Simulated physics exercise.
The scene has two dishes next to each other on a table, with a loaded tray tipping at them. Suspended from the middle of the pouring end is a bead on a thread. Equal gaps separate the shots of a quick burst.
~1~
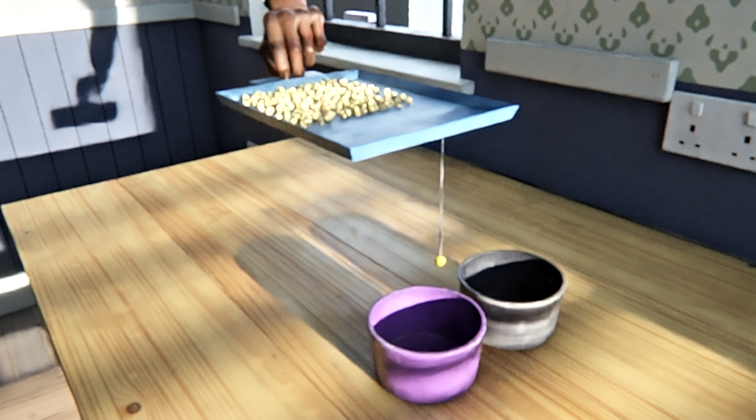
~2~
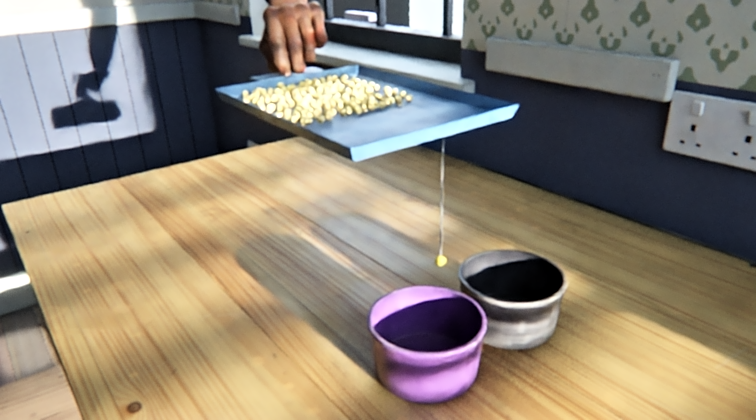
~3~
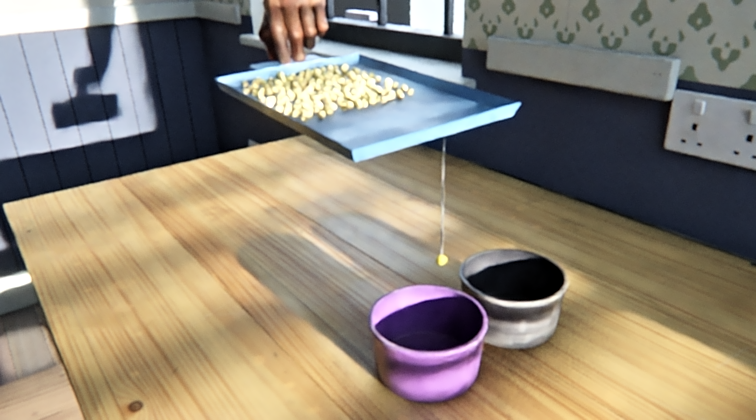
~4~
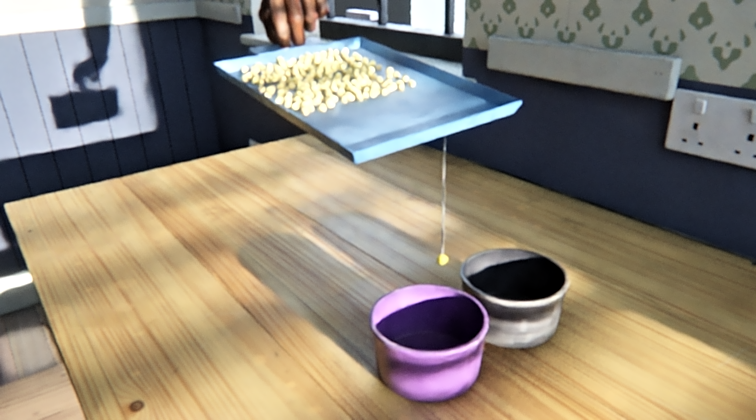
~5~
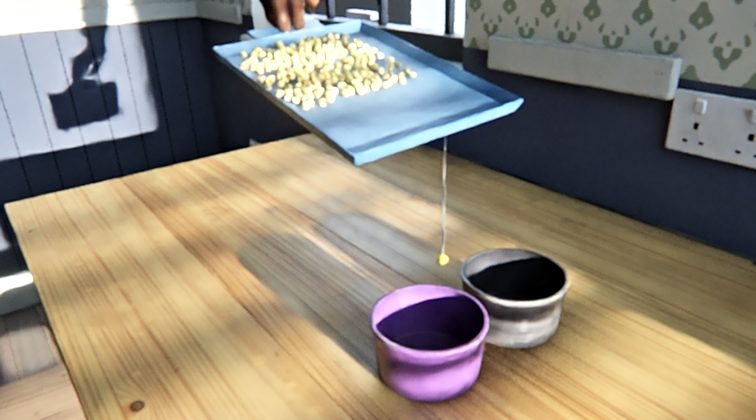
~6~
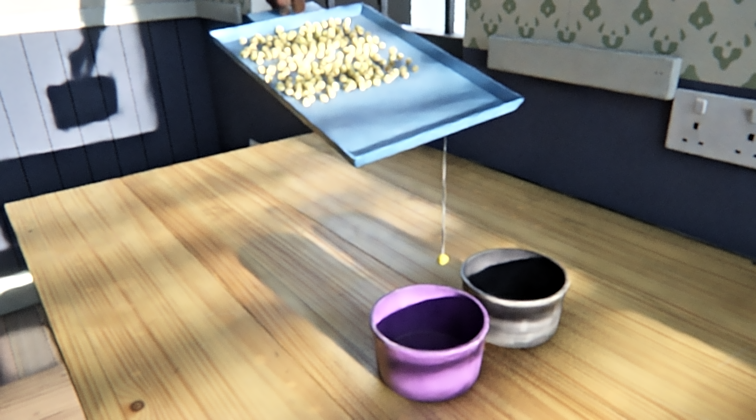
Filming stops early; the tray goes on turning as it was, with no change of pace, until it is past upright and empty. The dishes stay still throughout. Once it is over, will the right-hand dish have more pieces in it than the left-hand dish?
No, going by this, it mostly spills to the left of the two.
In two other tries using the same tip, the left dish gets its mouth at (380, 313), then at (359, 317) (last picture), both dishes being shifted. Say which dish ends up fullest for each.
Note: Try one - the dish on the left side; try two - the dish on the left side.
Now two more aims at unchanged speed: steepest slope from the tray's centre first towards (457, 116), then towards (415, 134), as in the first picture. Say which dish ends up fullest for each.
First: The dish at right. Second: The dish at left.
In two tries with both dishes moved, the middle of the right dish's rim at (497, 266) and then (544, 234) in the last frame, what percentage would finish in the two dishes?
Estimate: 60 % first, 0 % second.
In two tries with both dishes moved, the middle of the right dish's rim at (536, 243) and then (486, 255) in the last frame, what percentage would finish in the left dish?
First position: Some 10 %; second position: Some 40 %.
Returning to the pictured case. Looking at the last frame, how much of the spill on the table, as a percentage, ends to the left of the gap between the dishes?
Reading: Around 60 %.
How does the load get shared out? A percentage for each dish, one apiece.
About 60 % ends in the left dish and about 0 % in the right dish.
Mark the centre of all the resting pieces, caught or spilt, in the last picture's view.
Centre at rest, last view: Approx. (424, 370).
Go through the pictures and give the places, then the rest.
Corners of the pouring end at (353, 146) and (511, 105), level; middle of the load at (325, 98), soya beans; left dish at (466, 367); right dish at (551, 316); bead on its thread at (440, 261), in the first frame.
Corners of the pouring end at (353, 146) and (512, 104), level; middle of the load at (325, 95), in the second frame.
Corners of the pouring end at (354, 147) and (513, 103), tipped barely, lowest at the left corner; middle of the load at (326, 87), in the third frame.
Corners of the pouring end at (356, 149) and (515, 100), tipped a little, lowest at the left corner; middle of the load at (326, 75), in the fourth frame.
Corners of the pouring end at (356, 152) and (516, 99), tipped a little, lowest at the left corner; middle of the load at (327, 64), in the fifth frame.
Corners of the pouring end at (357, 154) and (517, 97), tipped clearly, lowest at the left corner; middle of the load at (328, 54); left dish at (468, 365); right dish at (554, 314), in the sixth frame.
Soon after the last picture, tray tipped steeply; about a third on the tray; about a quarter in the left dish; about a quarter outside both; about a quarter in the air.
A little later, tray tipped past a quarter turn; about two thirds in the left dish; about a third outside both; a small part in the air.
Later still, tray tipped past a quarter turn; about two thirds in the left dish; about a third outside both.
At rest, tray tipped past a quarter turn; about two thirds in the left dish; none in the right dish; about a third outside both.
